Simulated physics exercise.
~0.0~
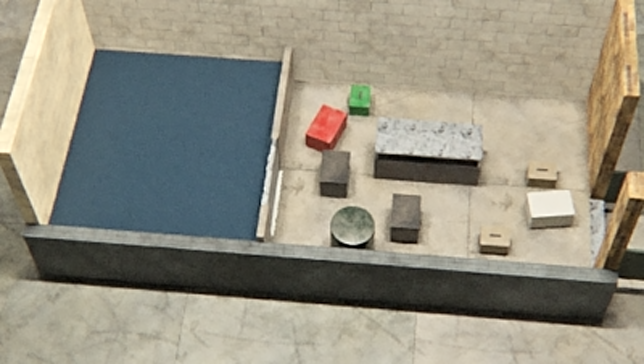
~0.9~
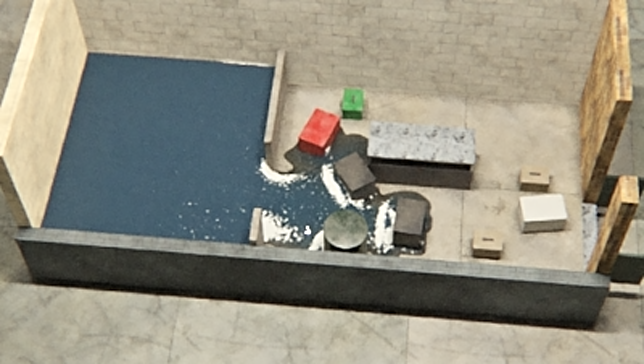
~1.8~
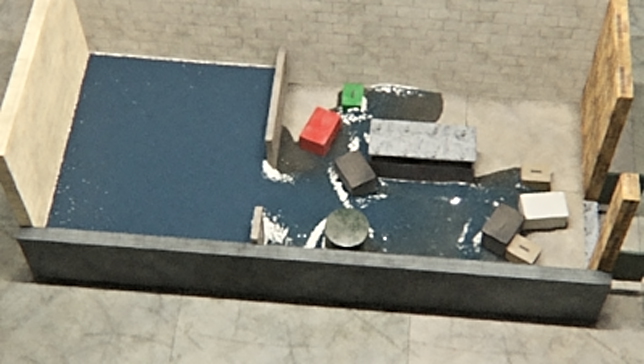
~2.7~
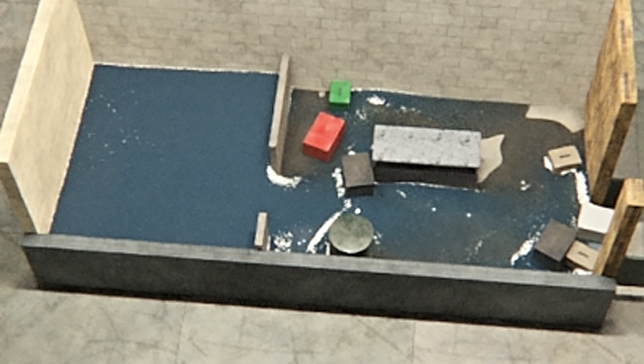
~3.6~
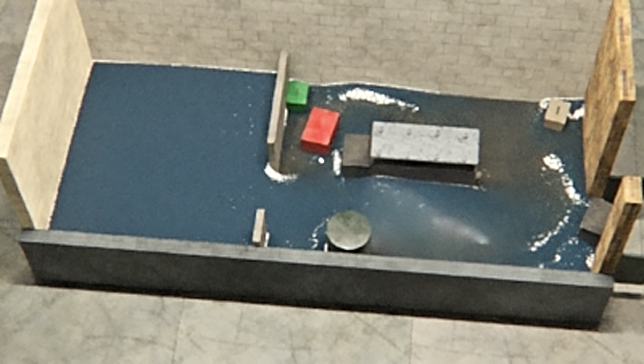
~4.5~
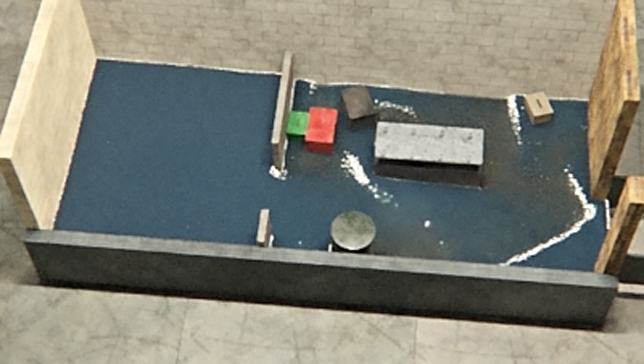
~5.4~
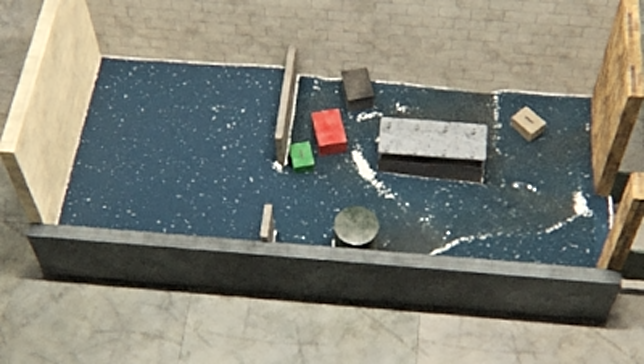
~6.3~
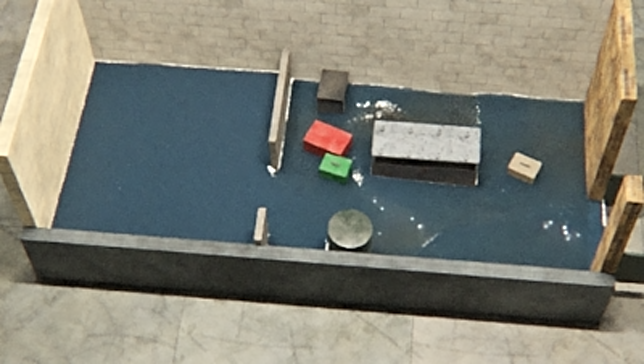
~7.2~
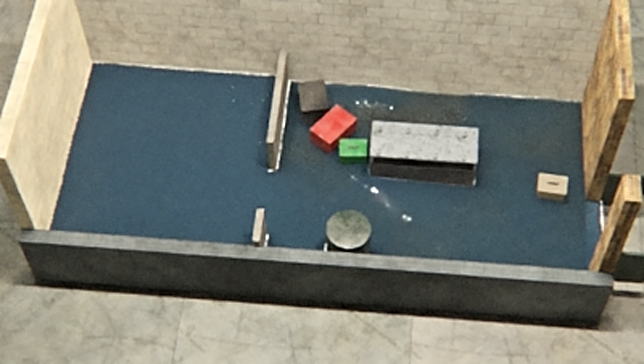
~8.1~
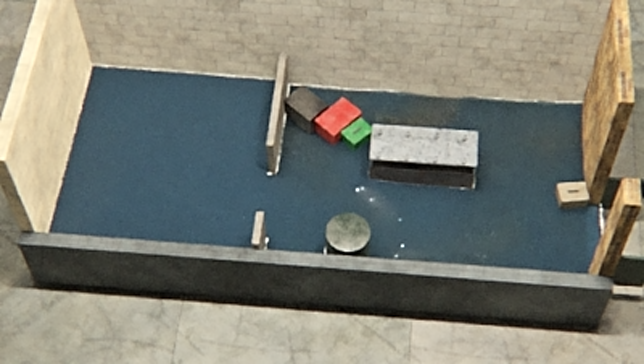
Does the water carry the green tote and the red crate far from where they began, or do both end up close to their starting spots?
Both end up close to where they began. The green tote drifts around but finishes only a short way from its starting spot, and the red crate ends just slightly shifted.
Water rushes into the right room, sweeping some boxes out while others drift around inside.
